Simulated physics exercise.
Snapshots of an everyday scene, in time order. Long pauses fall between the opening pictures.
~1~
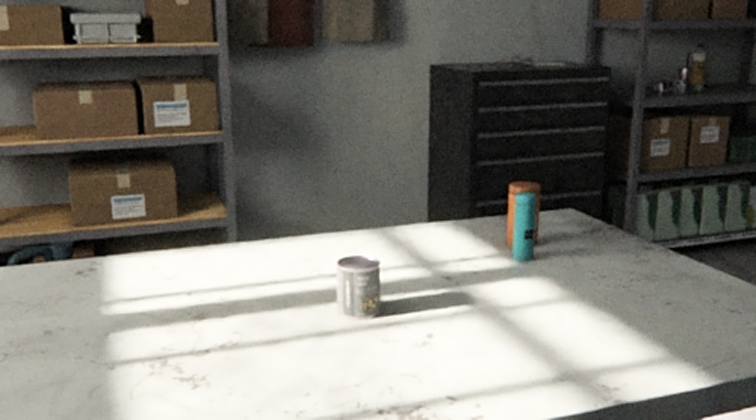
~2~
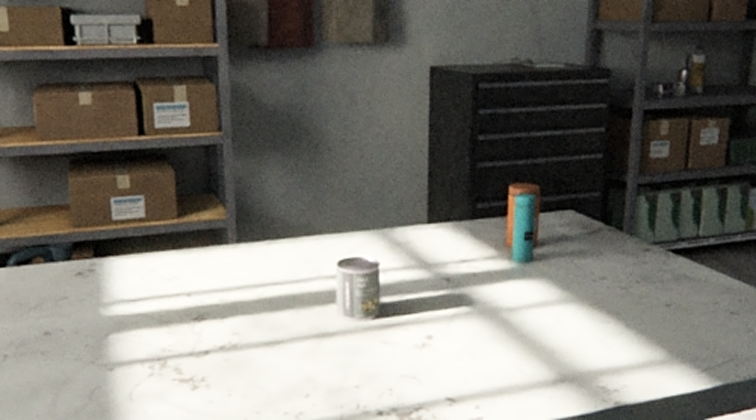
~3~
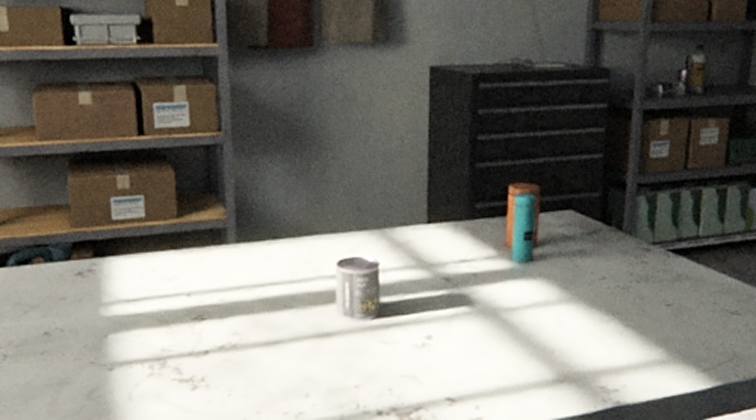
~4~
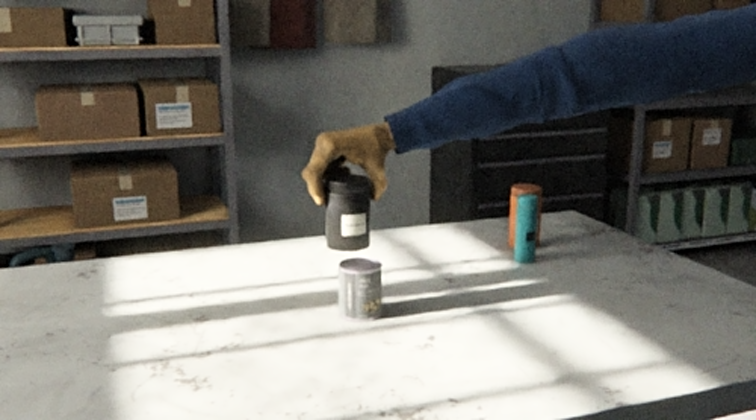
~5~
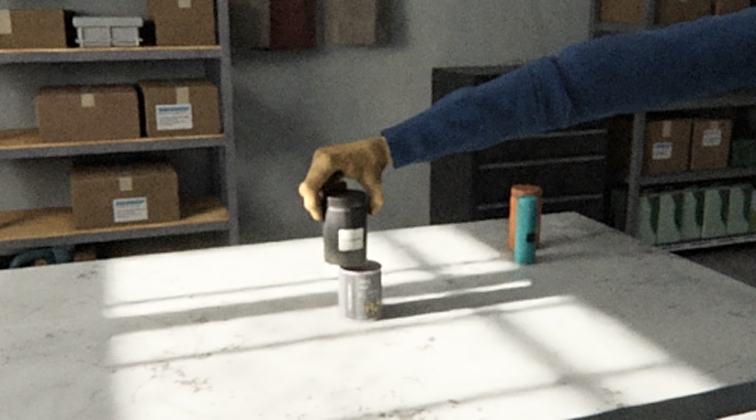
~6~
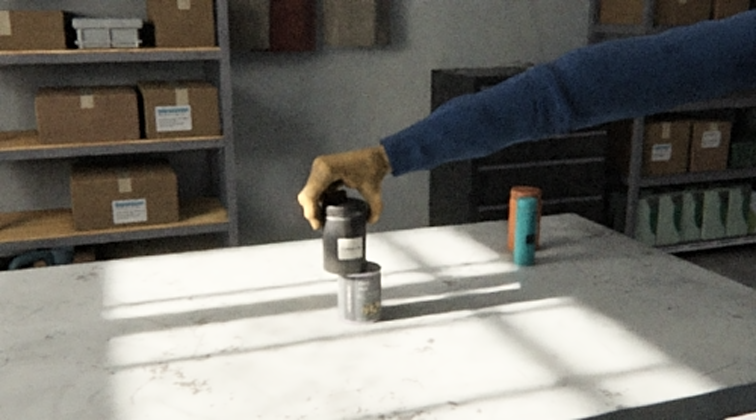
In a storeroom seen from slightly above a pale, sunlit table, shelves of cardboard boxes and a dark drawer cabinet line the grey wall. A grey tin stands near the middle of the table, with a turquoise container and an orange one close together to its right. After a still stretch, a blue-sleeved arm reaches in from the right and a hand lowers a black jar onto the tin, keeping its grip.
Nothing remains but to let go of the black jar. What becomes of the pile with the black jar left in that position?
Secure.
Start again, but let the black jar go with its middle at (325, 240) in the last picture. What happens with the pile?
It collapses.
Then, 1.00 s on from there, no change.
Then, 2.10 s on from there, black jar resting near (344, 236).
In the end, all 4 unmoved. At the end, from the last picture's camera, black jar near (344, 236). The pile stays up.
